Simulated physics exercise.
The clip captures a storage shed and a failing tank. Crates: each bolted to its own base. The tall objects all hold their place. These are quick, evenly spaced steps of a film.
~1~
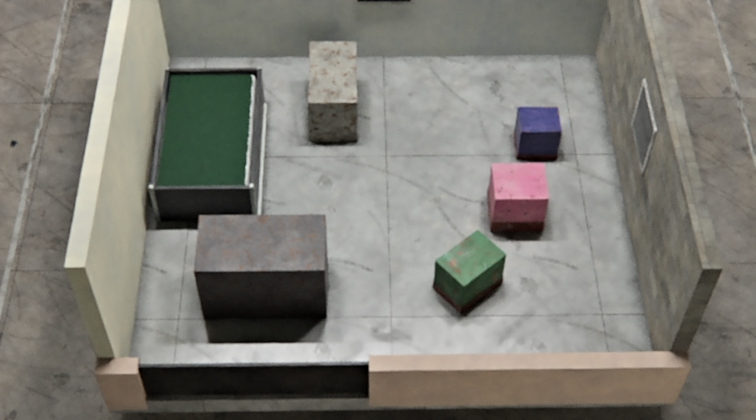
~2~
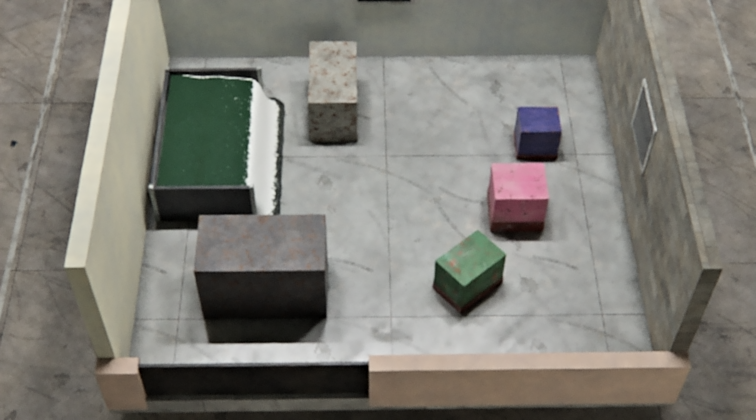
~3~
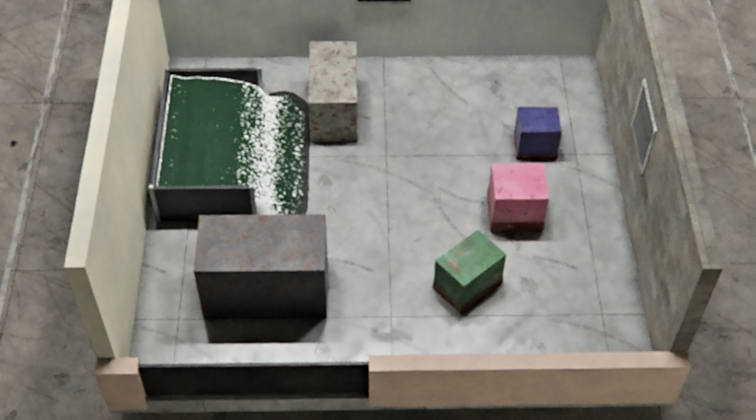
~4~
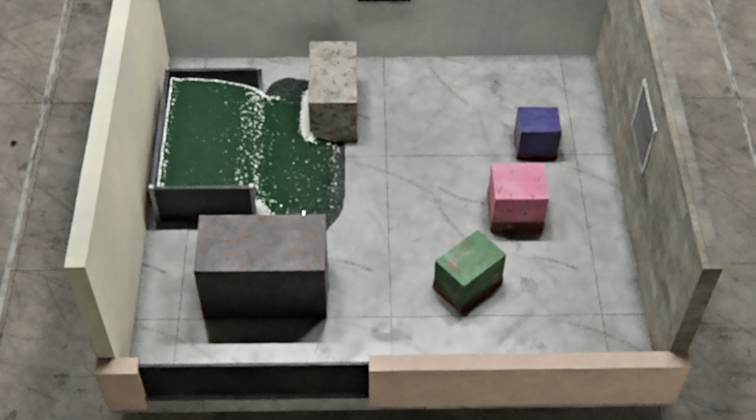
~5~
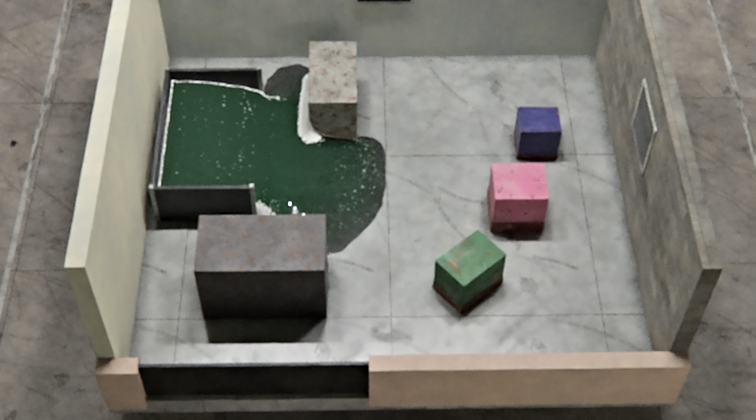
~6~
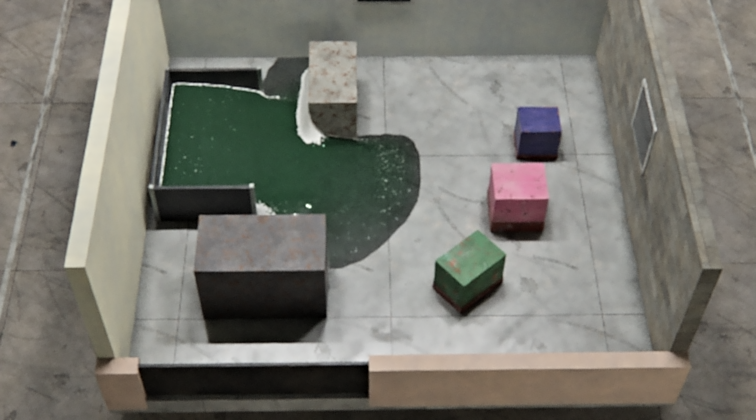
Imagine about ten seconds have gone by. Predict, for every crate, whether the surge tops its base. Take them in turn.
My prediction: The blue crate gets topped; the pink crate gets topped; the green crate gets topped.
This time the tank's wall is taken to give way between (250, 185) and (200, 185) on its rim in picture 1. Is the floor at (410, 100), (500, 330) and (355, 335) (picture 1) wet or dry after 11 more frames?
First: Spared by the leak. Second: Spared by the leak. Third: Spared by the leak.
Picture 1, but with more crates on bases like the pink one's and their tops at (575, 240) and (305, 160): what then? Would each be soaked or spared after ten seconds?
First is never reached; second is reached.
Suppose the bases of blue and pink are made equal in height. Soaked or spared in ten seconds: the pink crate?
Looks like the pink crate is inundated.
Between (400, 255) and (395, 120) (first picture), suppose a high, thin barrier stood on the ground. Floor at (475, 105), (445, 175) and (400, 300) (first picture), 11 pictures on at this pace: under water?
As listed: Dry, no water, covered.
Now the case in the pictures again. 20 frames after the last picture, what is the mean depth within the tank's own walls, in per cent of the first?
Roughly 16 percent.
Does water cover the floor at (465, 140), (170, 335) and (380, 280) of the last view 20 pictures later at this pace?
Taking the three spots one by one, I'd call them drenched, clear and drenched.
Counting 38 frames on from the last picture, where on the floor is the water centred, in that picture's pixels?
Close to pixel (422, 195).
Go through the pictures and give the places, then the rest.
In the first frame, still water in the open tank at (208, 129).
In the second frame, water pours out at (256, 147) and has run to a hidden place.
In the third frame, the front is at a hidden place, out from the gap at (256, 149).
In the fourth frame, water pours out at (257, 150) and has run to a hidden place.
In the fifth frame, water pours out at (257, 151) and has run to (340, 244).
In the sixth frame, the front is at (407, 208), out from the gap at (257, 151).
A moment on, water covers 35 % of the floor; the blue crate water round its plinth, the pink crate water round its plinth, the green crate water round its plinth.
Next, water covers 55 % of the floor; the blue crate water round its plinth, the pink crate water round its plinth, the green crate water round its plinth.
Then, water covers 80 % of the floor; the blue crate water round its plinth, the pink crate water round its plinth, the green crate water round its plinth.
Later, water covers 95 % of the floor; the blue crate water round its plinth, the pink crate water round its plinth, the green crate water round its plinth.
In the end, water covers 100 % of the floor; the blue crate was topped, the pink crate was topped, the green crate was topped.
